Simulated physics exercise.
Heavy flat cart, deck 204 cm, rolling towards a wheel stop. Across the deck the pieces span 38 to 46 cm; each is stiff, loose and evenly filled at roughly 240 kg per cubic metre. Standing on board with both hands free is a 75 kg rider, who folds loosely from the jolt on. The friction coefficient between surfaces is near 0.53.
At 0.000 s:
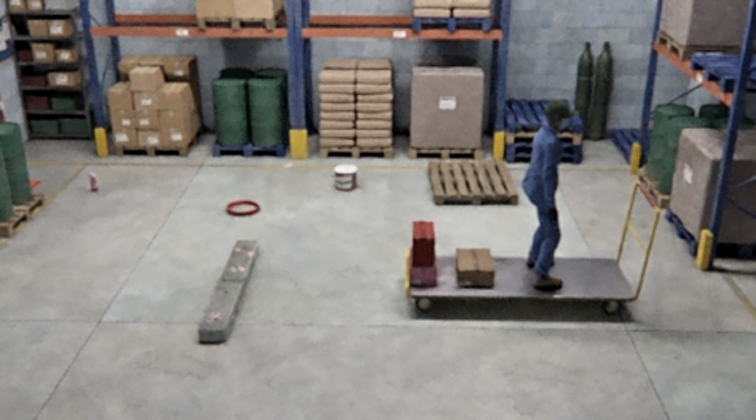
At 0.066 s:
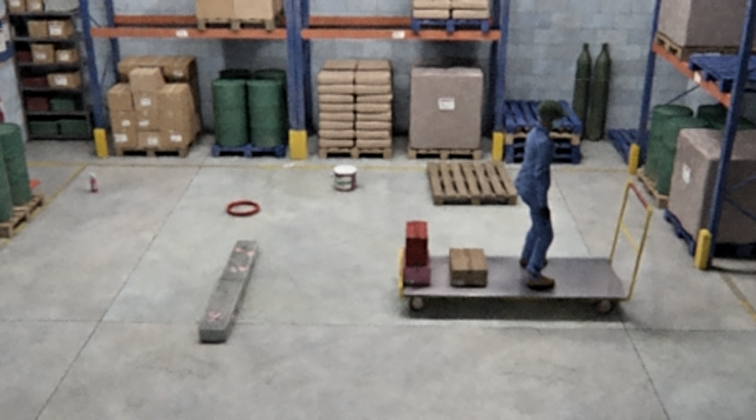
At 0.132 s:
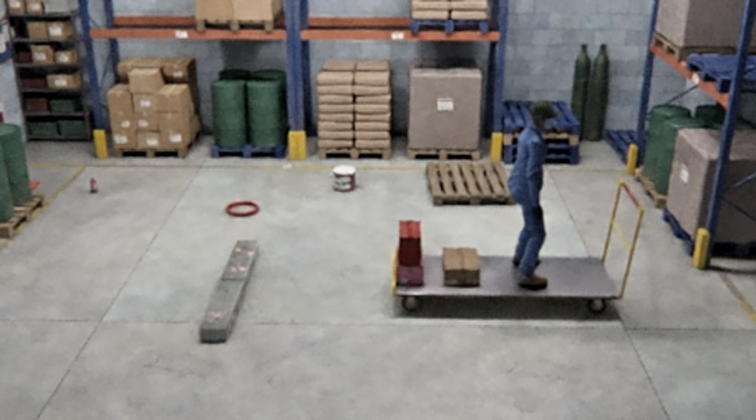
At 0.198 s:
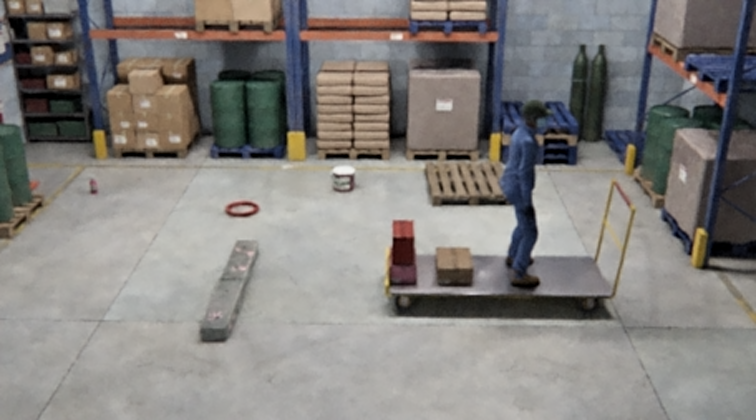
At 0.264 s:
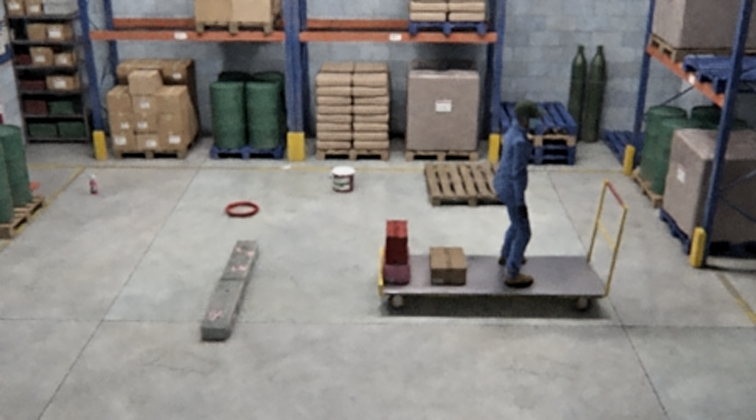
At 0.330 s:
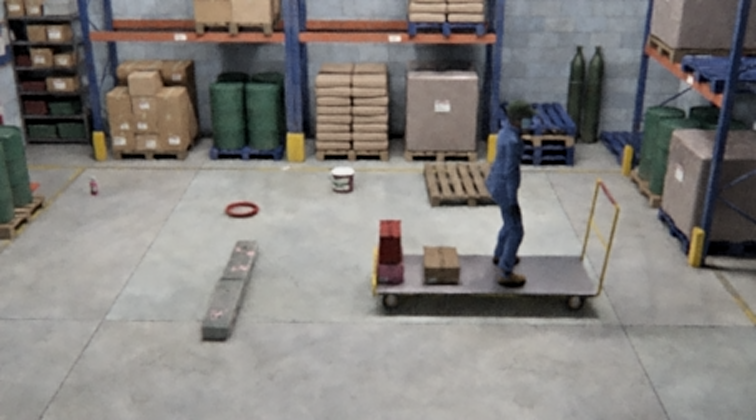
In a warehouse, a person in blue standing on a flatbed trolley with red and brown boxes, rolling slowly left.
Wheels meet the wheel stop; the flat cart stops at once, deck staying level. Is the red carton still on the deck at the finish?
Yes.
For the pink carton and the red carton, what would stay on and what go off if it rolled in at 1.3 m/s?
Pink: Kept; red: Lost.
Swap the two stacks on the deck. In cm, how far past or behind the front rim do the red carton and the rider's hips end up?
The red one would end 30 cm behind the front rim, and the hips 80 cm behind it.
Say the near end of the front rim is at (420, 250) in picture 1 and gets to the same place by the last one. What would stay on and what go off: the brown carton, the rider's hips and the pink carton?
In that case brown on, hips on, pink on.
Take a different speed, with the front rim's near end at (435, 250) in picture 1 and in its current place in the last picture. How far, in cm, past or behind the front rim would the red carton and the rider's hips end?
Red: 40 cm past; hips: 20 cm behind.
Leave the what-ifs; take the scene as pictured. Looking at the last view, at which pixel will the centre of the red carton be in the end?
(242, 240).
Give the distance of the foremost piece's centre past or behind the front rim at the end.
The centre ends up some 10 cm behind the front rim.
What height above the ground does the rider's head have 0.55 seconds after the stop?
The head is some 80 cm up from the ground.
Impact comes at 1.81 s.
After 2.36 s the red carton is 9 cm behind the rim, tilted 0°, near (242, 240) in the last picture's view.
After 2.81 s the red carton is 9 cm behind the rim, tilted 0°, near (242, 240) in the last picture's view.
Final state at 3.8 s, nothing is past the rim; behind it, pink carton, red carton, brown carton and the rider's hips.
